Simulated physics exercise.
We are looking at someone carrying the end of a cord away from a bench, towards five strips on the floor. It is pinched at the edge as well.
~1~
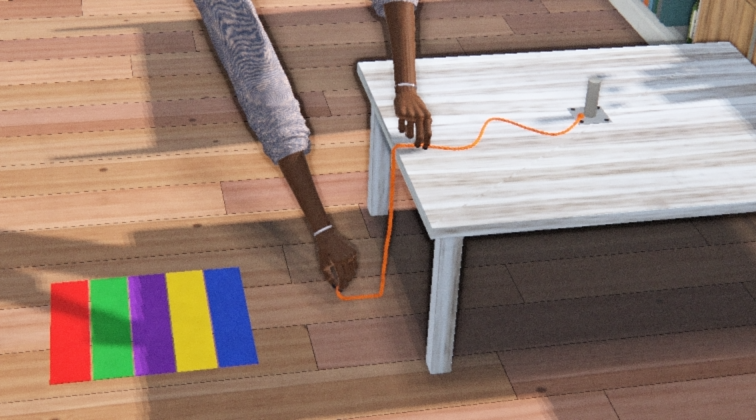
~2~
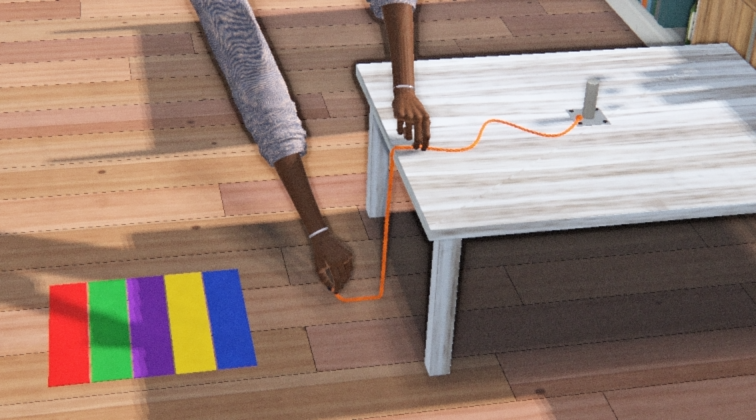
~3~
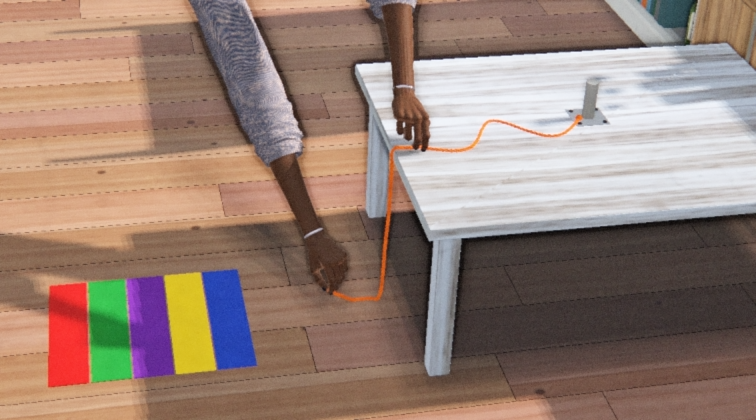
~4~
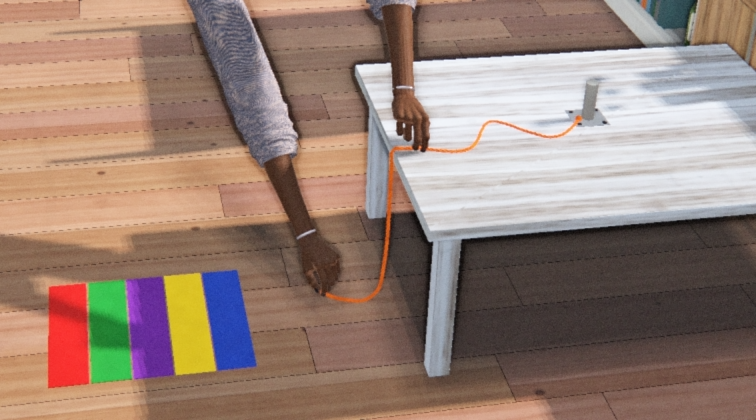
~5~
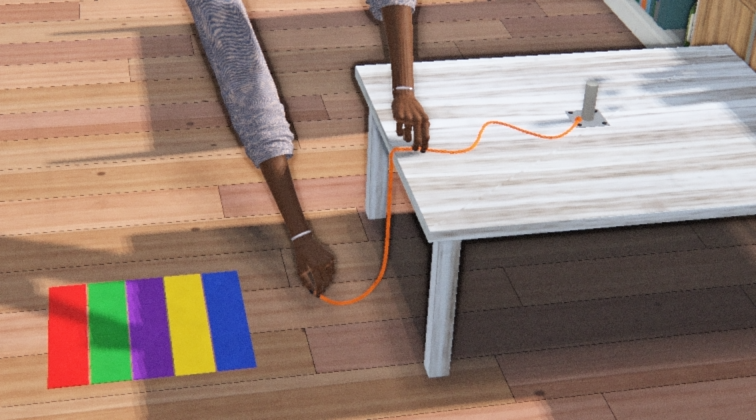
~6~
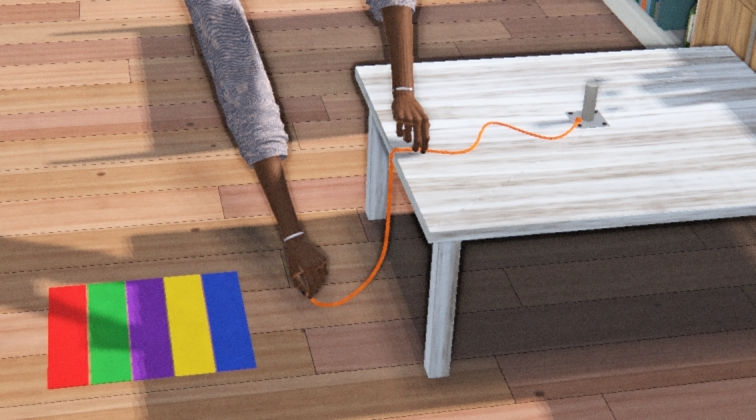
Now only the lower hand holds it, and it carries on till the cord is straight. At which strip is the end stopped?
The end stops over the purple strip.
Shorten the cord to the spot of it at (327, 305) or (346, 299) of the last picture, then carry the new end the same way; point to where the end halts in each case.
Try by try, around (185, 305) and (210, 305).
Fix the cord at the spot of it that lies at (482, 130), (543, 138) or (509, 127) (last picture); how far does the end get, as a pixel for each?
Near (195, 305), (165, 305) and (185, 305).
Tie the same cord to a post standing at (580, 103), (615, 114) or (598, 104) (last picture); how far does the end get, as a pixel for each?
In that order: (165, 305), (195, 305) and (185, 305).
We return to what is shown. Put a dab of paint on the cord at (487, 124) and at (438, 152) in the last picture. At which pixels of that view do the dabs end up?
About (464, 134), and the other about (378, 155).
A little later, end near (227, 302); over blue.
Next, end near (178, 306); over yellow.
When it is tight, end near (149, 309); over purple. It gets as far as the purple strip.
